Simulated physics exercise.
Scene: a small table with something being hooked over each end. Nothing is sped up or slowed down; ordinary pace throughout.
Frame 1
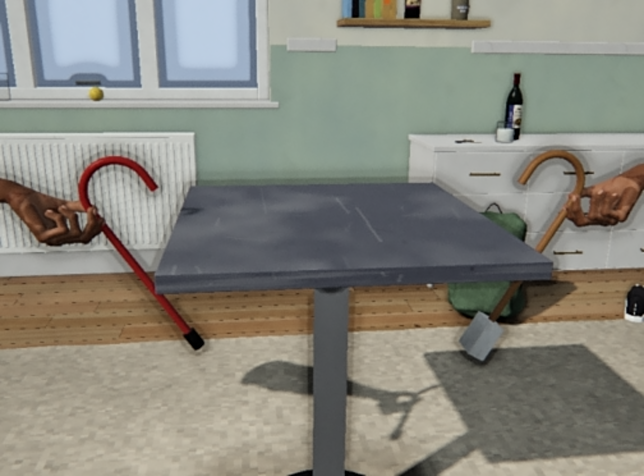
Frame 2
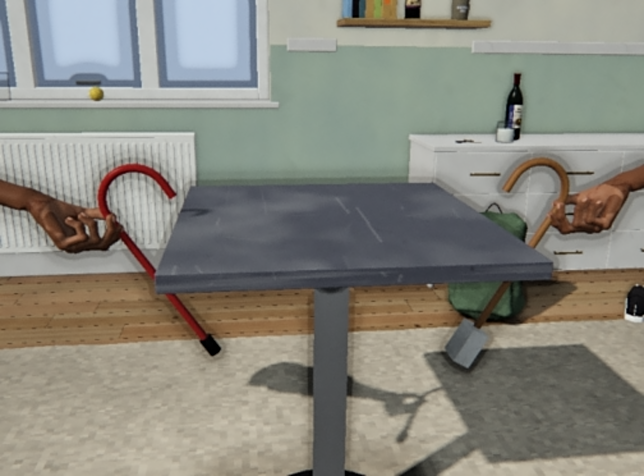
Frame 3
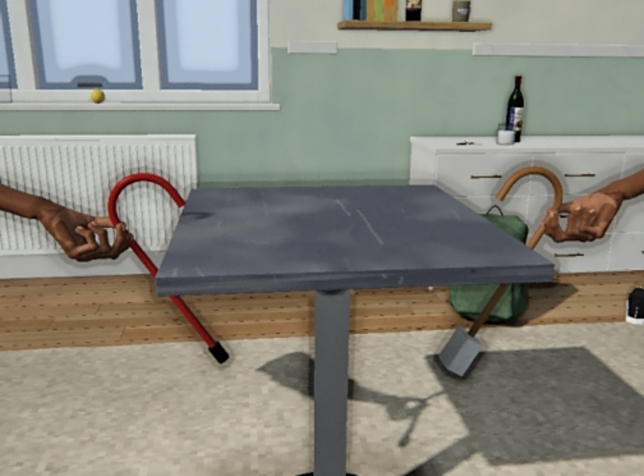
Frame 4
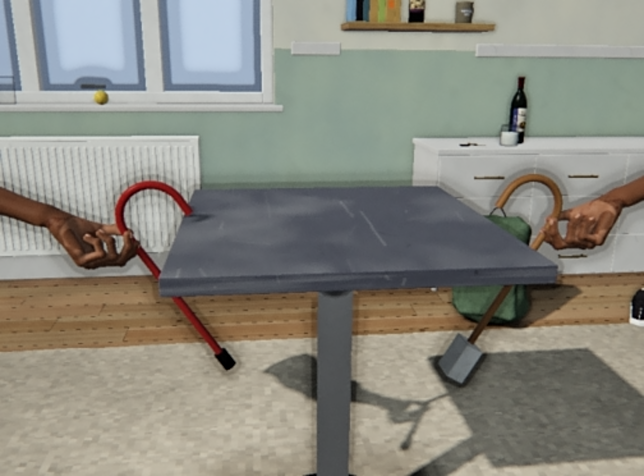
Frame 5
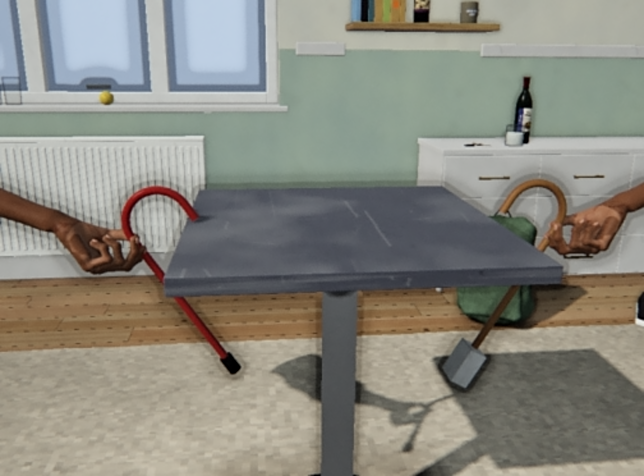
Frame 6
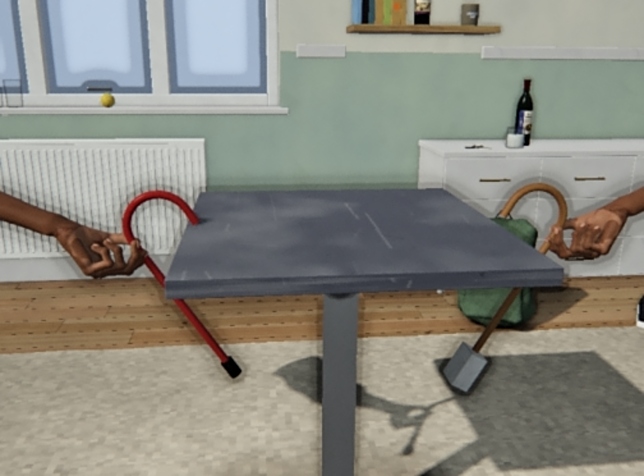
A red cane and a brown hooked stick with a grey block at its lower end moved inward and slightly down, each held by a hand, until their hooks were at opposite ends of the table.
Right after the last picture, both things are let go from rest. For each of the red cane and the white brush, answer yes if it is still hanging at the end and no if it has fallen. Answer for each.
Red cane: Yes; white brush: No.
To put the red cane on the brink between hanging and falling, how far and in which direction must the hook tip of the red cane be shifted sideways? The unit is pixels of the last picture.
Move it left about 8 pixels and it flips.
Then, 0.36 s past the last view, red cane at rest near (200, 282); white brush come down near (493, 438).
Then, 0.54 s past the last view, red cane at rest near (199, 282); white brush in the air near (551, 471).
Finally, the red cane stays hooked on the edge, near (201, 282); the white brush falls to the floor.
